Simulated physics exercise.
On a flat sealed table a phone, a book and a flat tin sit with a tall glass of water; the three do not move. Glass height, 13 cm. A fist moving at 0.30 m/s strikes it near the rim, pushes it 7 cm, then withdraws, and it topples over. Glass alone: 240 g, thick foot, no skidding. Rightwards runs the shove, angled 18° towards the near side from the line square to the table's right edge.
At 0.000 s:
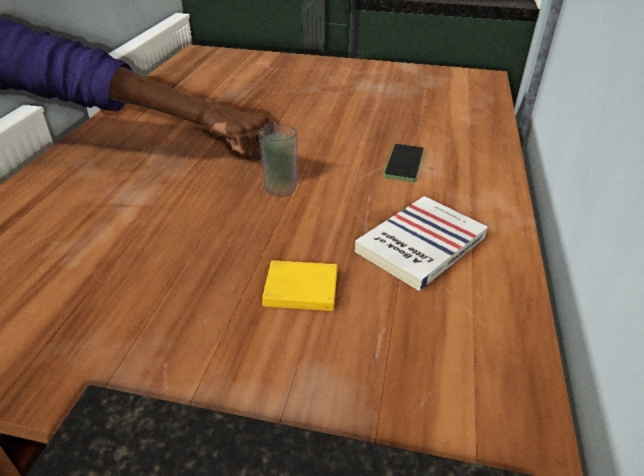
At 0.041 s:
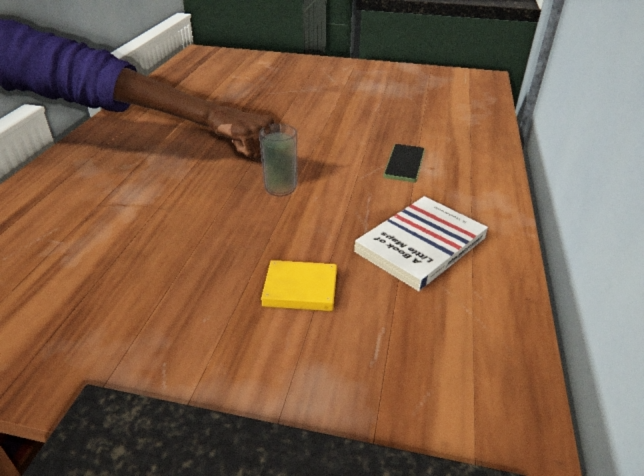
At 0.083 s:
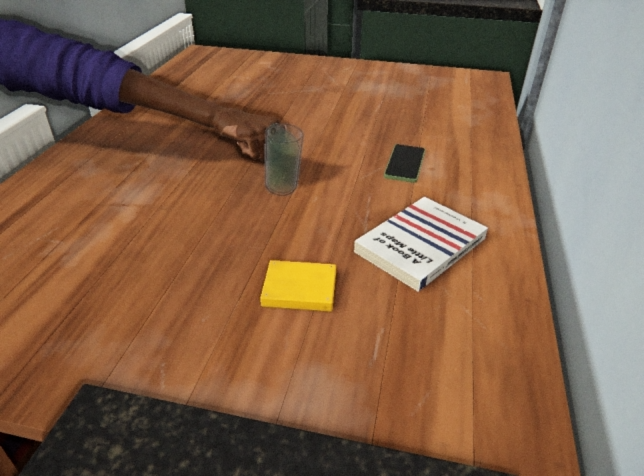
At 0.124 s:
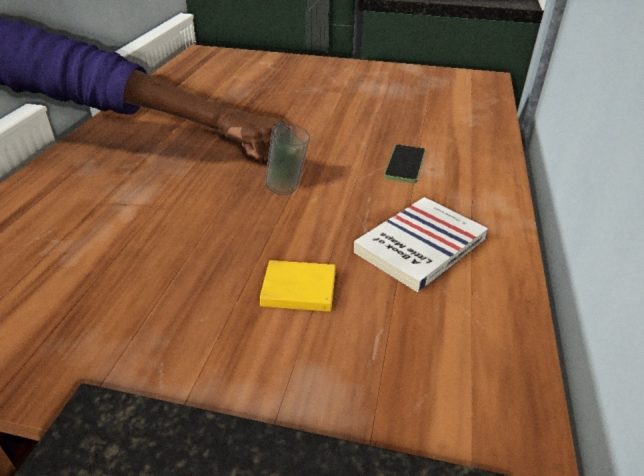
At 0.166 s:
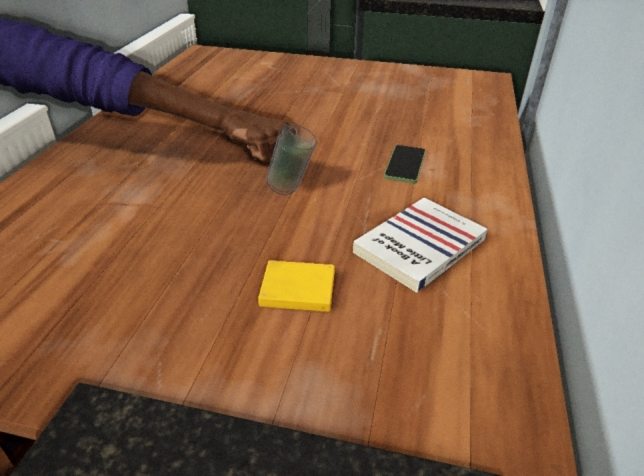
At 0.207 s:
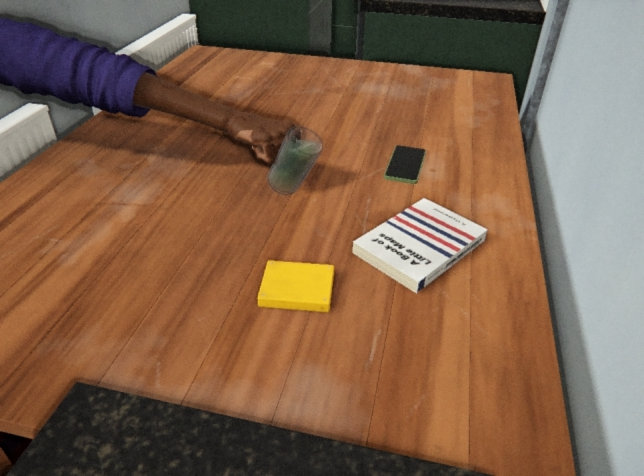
Dark-skinned fist in a purple sleeve pushing near the rim of a tall glass, tilting it rightwards on a wooden table.
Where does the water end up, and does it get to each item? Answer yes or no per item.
Phone: Yes, it gets wet. Book: Yes, it gets wet. Flat tin: Yes, it gets wet.
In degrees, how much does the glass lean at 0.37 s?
It's tilted some 68° from upright.
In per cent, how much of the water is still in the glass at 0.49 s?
About 66 %.
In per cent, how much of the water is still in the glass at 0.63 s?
Estimate: Around 38 in a hundred.
By 0.37 s the tilt is 67° and 96 per cent is in the glass, 0 has run off the table; wet so far, nothing.
By 0.49 s the tilt is 89° and 66 per cent is in the glass, 0 has run off the table; wet so far, book.
By 0.63 s the tilt is 89° and 38 per cent is in the glass, 0 has run off the table; wet so far, book, flat tin.
By 0.87 s the tilt is 89° and 20 per cent is in the glass, 2 has run off the table; wet so far, phone, book, flat tin.
At rest 5 per cent is in the glass, 8 has run off the table; wet so far, phone, book, flat tin.
